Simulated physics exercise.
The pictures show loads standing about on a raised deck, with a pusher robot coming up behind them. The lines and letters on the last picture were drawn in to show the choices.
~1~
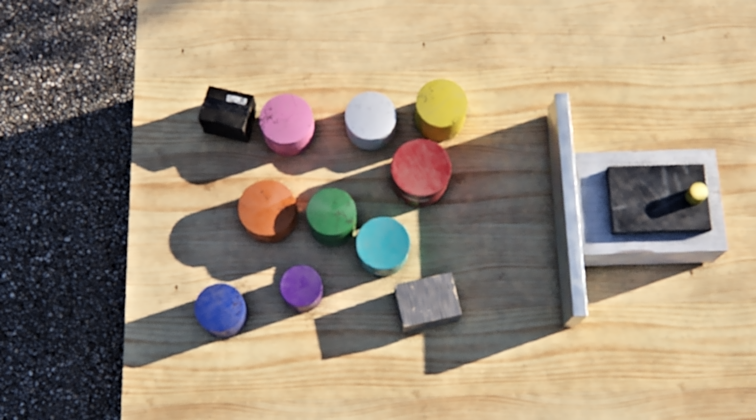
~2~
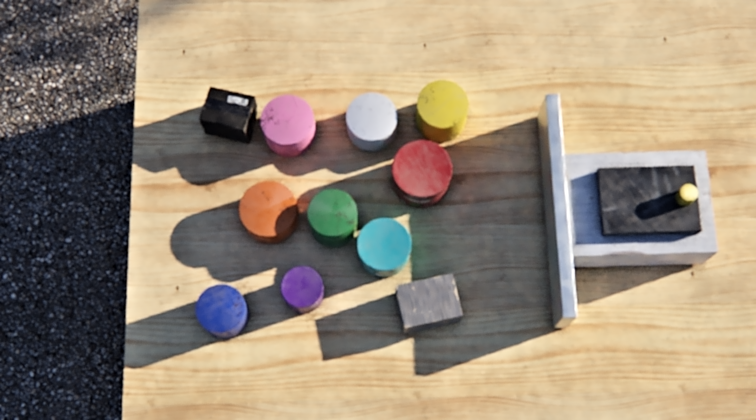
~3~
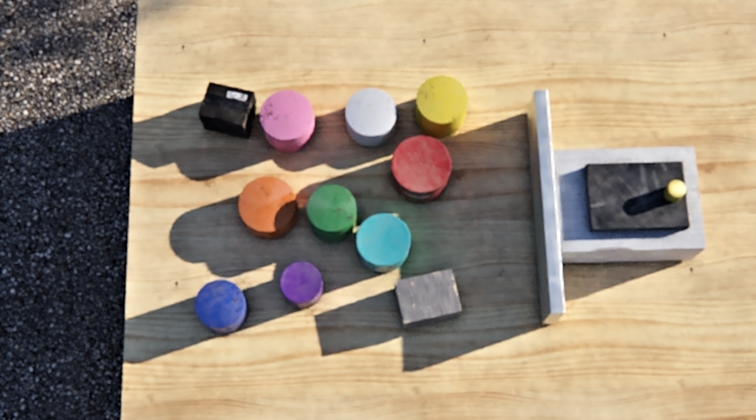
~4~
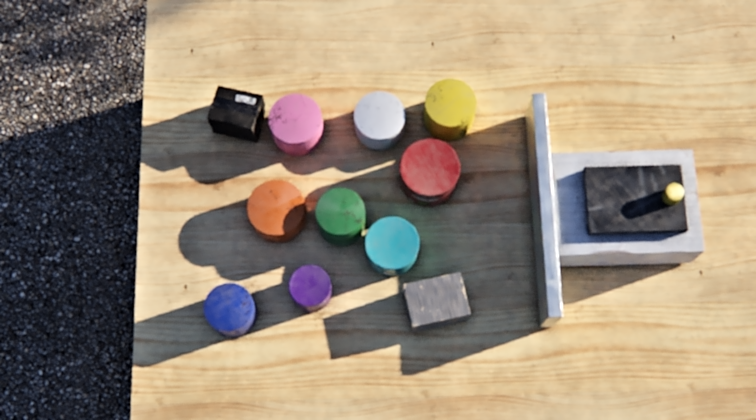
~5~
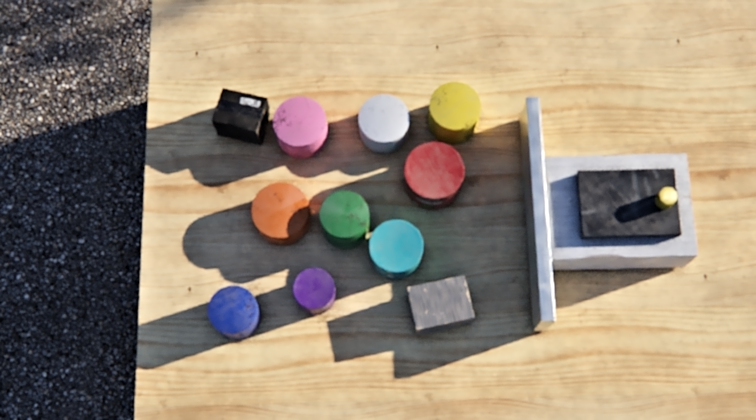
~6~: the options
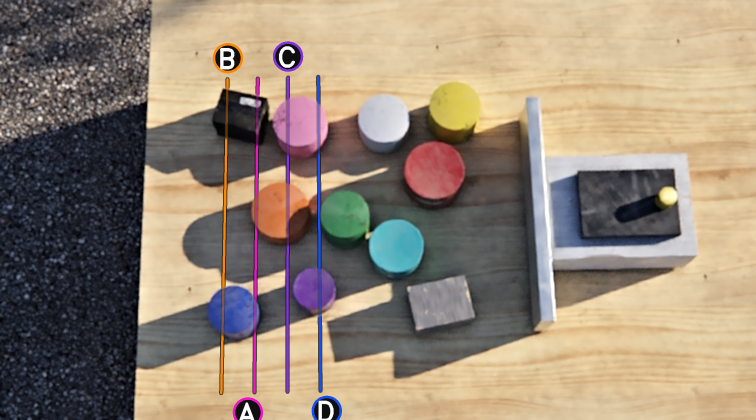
Pusher robot with a wide blade edging left across a wooden deck, narrowing the gap to a motionless group of colourful loads.
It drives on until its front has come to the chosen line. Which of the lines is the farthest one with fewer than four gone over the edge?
As far as mark B.
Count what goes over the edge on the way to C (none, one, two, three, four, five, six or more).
In all, none.
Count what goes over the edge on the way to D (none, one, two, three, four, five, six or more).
In all, none.
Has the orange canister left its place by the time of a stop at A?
Yes.
On the marked copy, A at (256, 228); B at (225, 229); C at (288, 228); D at (319, 227).
Following B. Soon after the start, robot (505, 206); yellow canister (388, 111); pink canister (288, 130).
Later, robot (389, 209); black box (207, 106); blue canister (204, 320).
In the end, robot (303, 211); blue canister (137, 326); orange canister (147, 210); none fallen.
As for the rest, A is within the limit but short; C is within the limit but short; D is within the limit but short.
